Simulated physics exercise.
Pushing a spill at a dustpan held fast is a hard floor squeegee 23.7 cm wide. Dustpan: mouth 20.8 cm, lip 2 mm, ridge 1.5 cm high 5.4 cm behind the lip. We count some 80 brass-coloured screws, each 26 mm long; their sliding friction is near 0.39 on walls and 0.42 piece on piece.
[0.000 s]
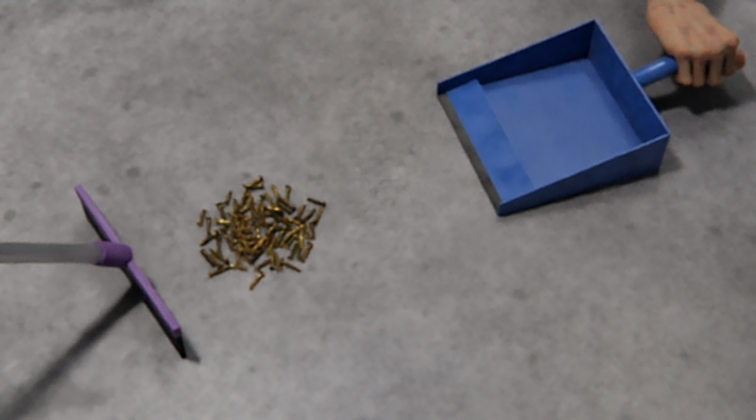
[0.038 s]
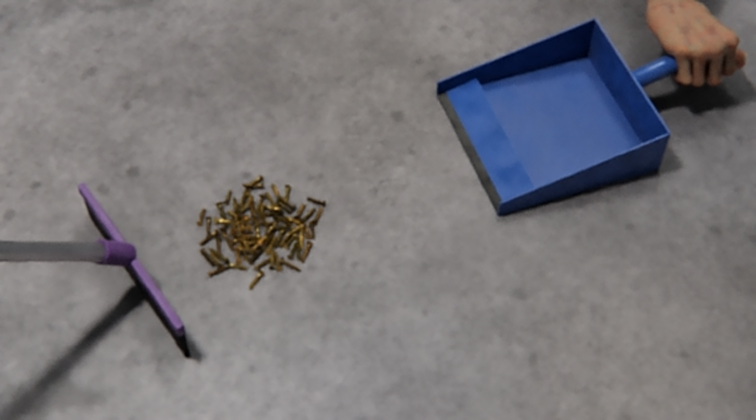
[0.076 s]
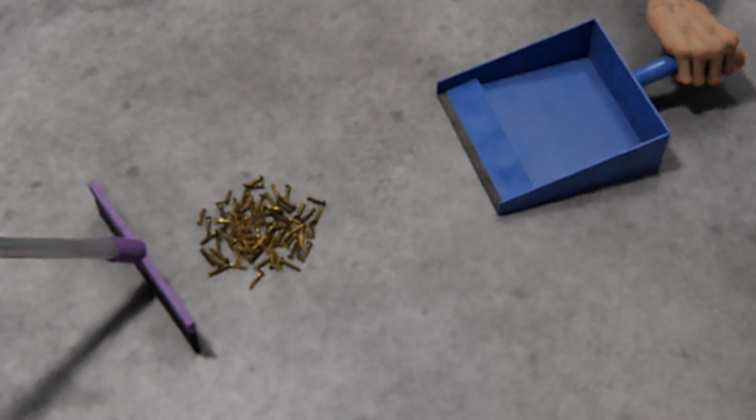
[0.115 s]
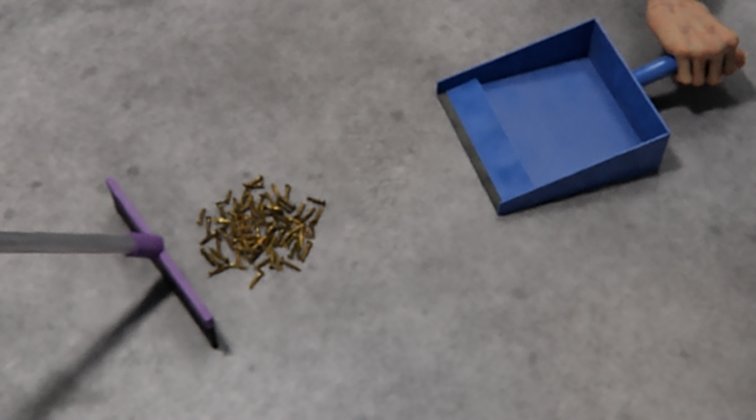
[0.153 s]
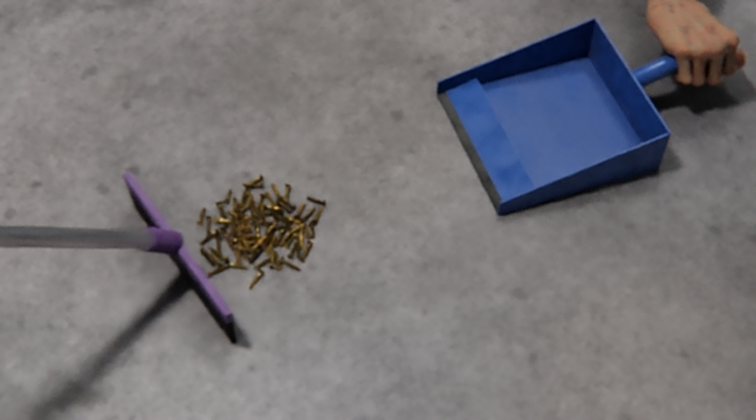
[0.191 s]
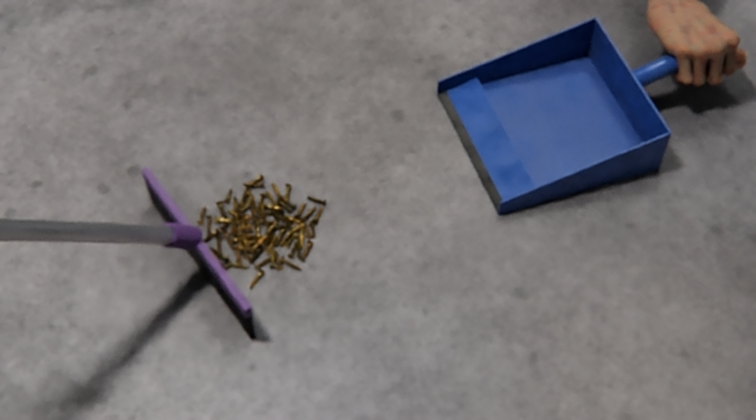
A purple squeegee on a grey pole slid rightward across the grey floor until its blade reached the near edge of a pile of brass-coloured screws, while a hand held a blue dustpan still.
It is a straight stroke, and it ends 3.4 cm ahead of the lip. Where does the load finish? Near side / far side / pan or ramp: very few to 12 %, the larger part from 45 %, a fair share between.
Past the pan's near side: Very few; past the pan's far side: Very few; in the pan or on its ramp: Very few.
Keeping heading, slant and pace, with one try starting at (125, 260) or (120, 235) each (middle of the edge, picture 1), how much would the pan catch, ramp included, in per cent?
I'd put it near 5 per cent for the first and near 10 per cent for the second.
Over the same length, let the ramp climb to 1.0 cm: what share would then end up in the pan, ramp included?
I'd put it near 5 per cent, ramp counted.
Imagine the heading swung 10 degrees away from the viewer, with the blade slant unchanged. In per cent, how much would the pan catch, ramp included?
Roughly 5 percent.
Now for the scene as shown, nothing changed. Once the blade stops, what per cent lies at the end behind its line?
Some 10 percent of it.
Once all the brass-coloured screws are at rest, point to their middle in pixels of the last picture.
Close to pixel (442, 168).
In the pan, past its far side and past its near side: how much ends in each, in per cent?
Near side 5 %, far side 5 %, pan 0 %.
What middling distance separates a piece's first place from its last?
It comes to some 24 cm.
After 0.45 s, middle of the blade 22 cm from the lip; 0 % over the lip, far side 0 %, near side 5 %.
After 0.63 s, middle of the blade 12 cm from the lip; 0 % over the lip, far side 0 %, near side 5 %.
After 0.92 s, middle of the blade 7 cm from the lip; 0 % over the lip, far side 5 %, near side 5 %.
At rest (1.8 s), near side 5 %, far side 5 %, pan 0 %, in front of the lip or behind the blade 90 %.
